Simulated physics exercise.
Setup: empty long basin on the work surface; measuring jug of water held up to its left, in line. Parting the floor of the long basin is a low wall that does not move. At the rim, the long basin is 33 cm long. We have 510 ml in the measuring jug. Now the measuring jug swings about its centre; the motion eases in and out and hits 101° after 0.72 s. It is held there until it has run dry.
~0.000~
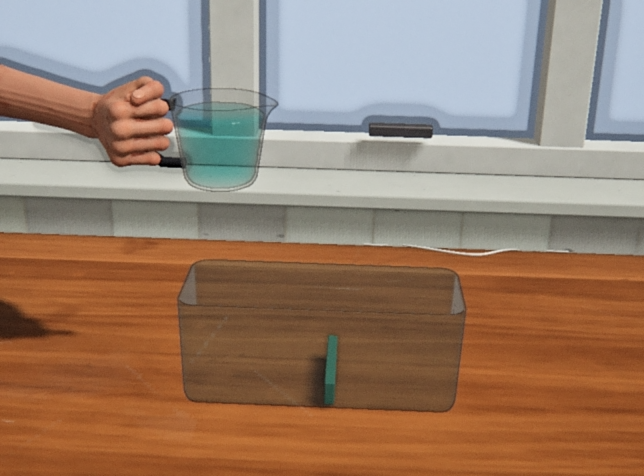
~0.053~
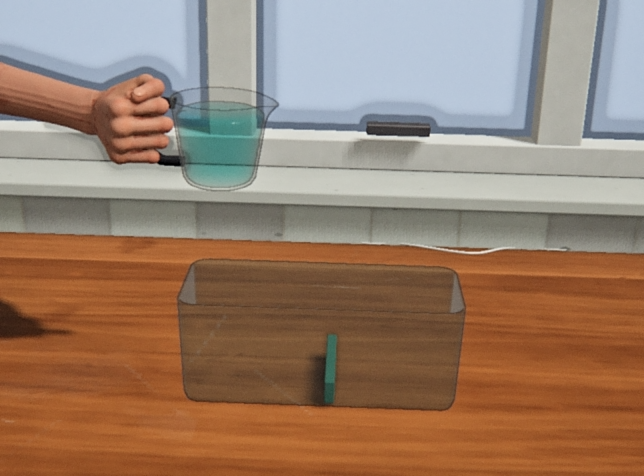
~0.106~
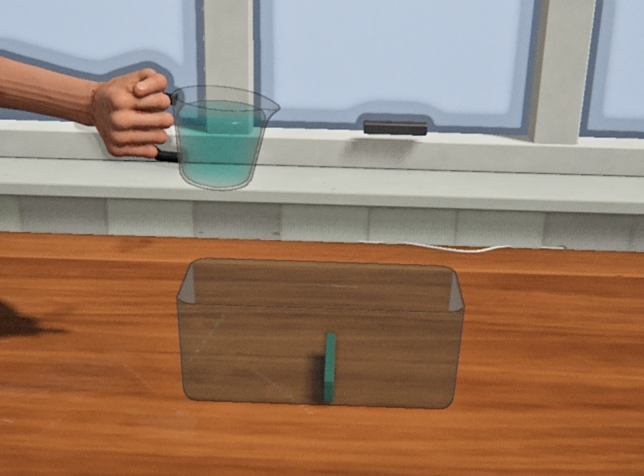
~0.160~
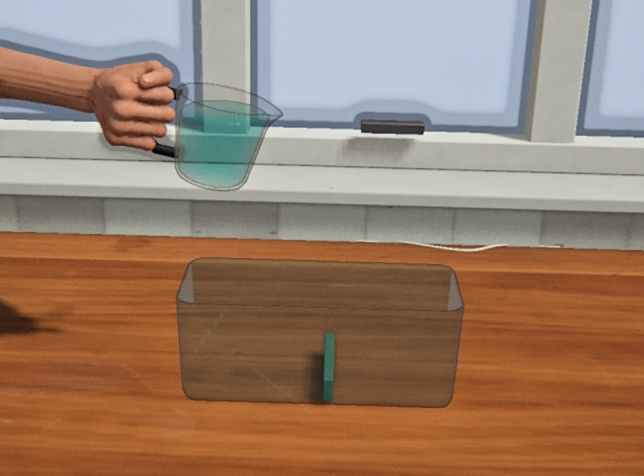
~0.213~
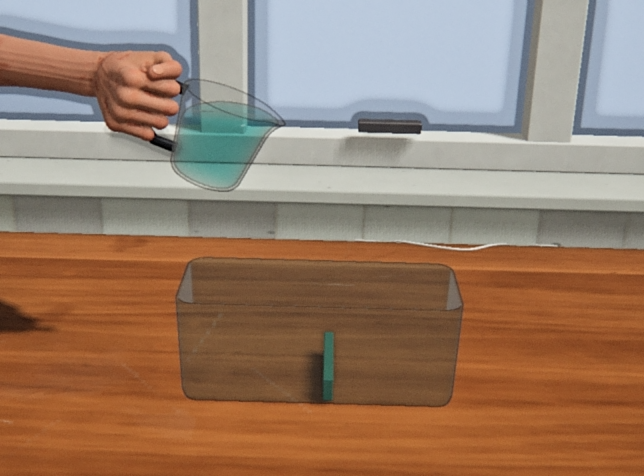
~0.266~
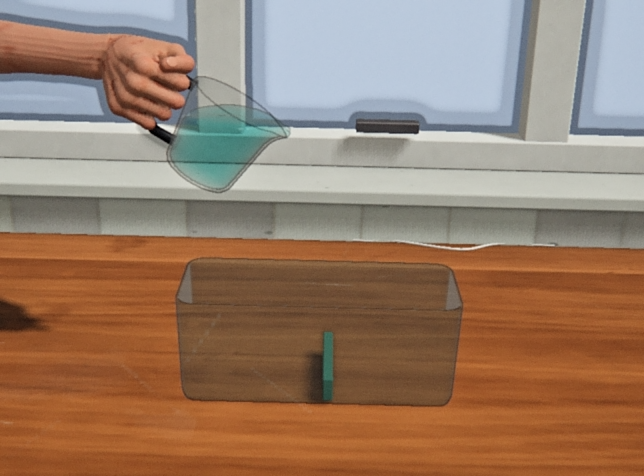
The clip shows a hand holding a clear measuring jug of blue-green water above the left side of an empty transparent basin with a low green wall inside, then tilting the jug steadily to the right.
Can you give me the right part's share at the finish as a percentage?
Sure, about 63 percent.
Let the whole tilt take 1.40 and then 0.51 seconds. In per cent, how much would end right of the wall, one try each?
Try 1: 65 %; try 2: 55 %.
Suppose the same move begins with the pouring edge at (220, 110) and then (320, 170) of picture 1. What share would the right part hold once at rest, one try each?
First 15, then 90 per cent.
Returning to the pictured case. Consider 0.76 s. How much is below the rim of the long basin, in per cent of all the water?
76 per cent or thereabouts.
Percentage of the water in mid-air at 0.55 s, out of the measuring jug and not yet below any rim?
Roughly 36 percent.
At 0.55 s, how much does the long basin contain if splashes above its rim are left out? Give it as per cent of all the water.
Roughly 18 percent.
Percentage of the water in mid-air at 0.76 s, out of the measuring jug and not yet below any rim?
16 per cent or so.
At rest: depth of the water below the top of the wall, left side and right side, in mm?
I'd say some 22 mm on the left and some 12 mm on the right.
Then, 0.55 s in, the tilt is 88° and 47 per cent is still to pour, 1 is left of the wall and 16 right of it.
Then, 0.76 s in, the tilt is 101° and 8 per cent is still to pour, 22 is left of the wall and 55 right of it.
Then, 0.98 s in, the tilt is 101° and 0 per cent is still to pour, 33 is left of the wall and 64 right of it.
Then, 1.22 s in, the tilt is 101° and 0 per cent is still to pour, 35 is left of the wall and 63 right of it.
Finally, 36 per cent lies left of the wall, 63 right of it and 2 outside.
